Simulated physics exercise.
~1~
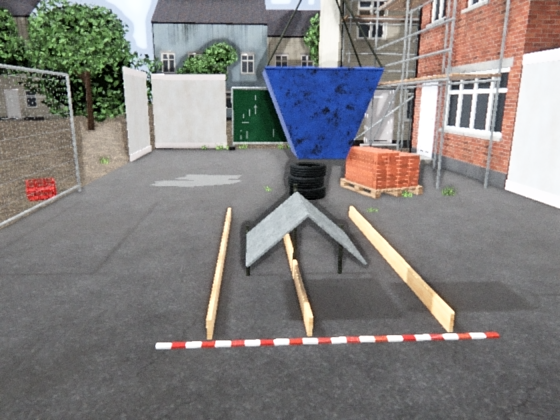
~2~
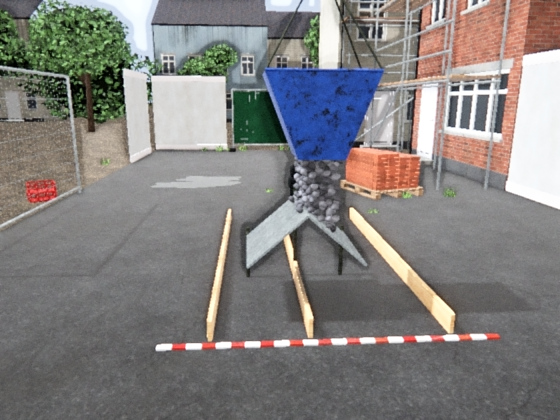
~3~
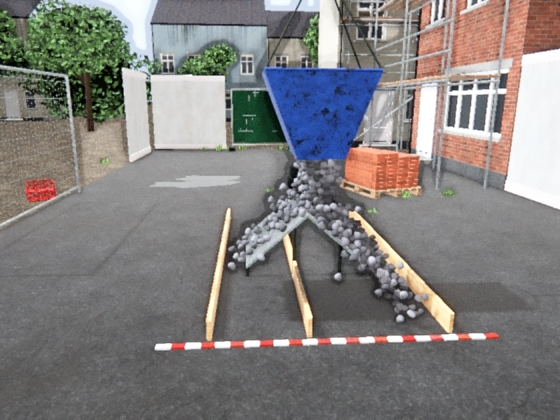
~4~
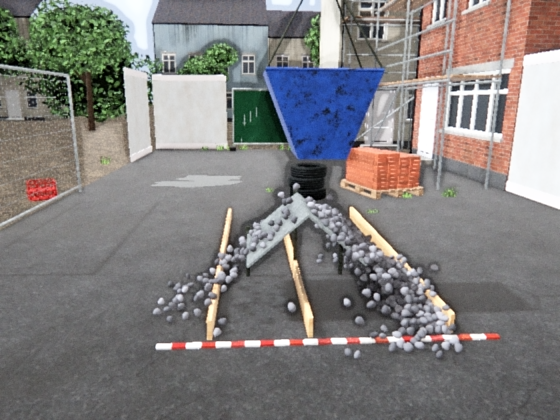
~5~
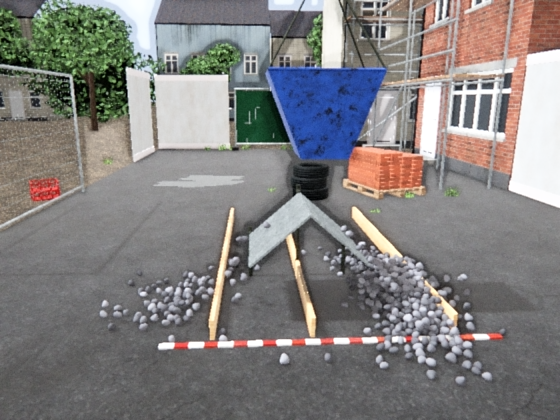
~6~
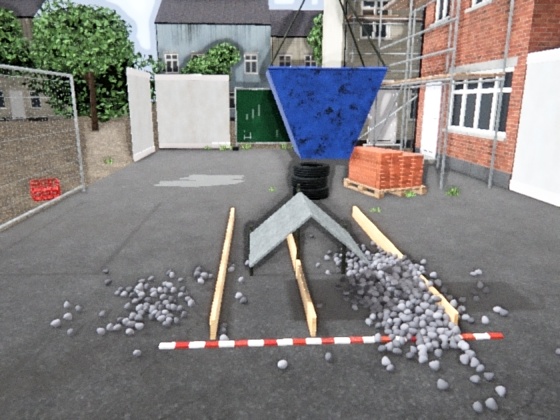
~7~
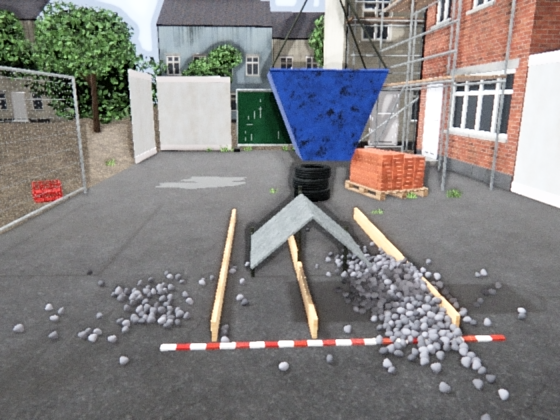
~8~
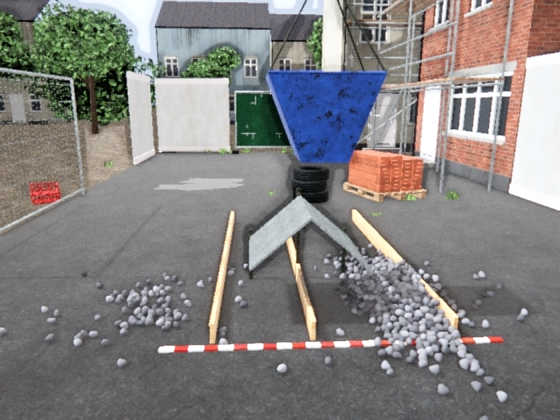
A blue skip drops grey stones over a sloping steel ridge, most settling at right.
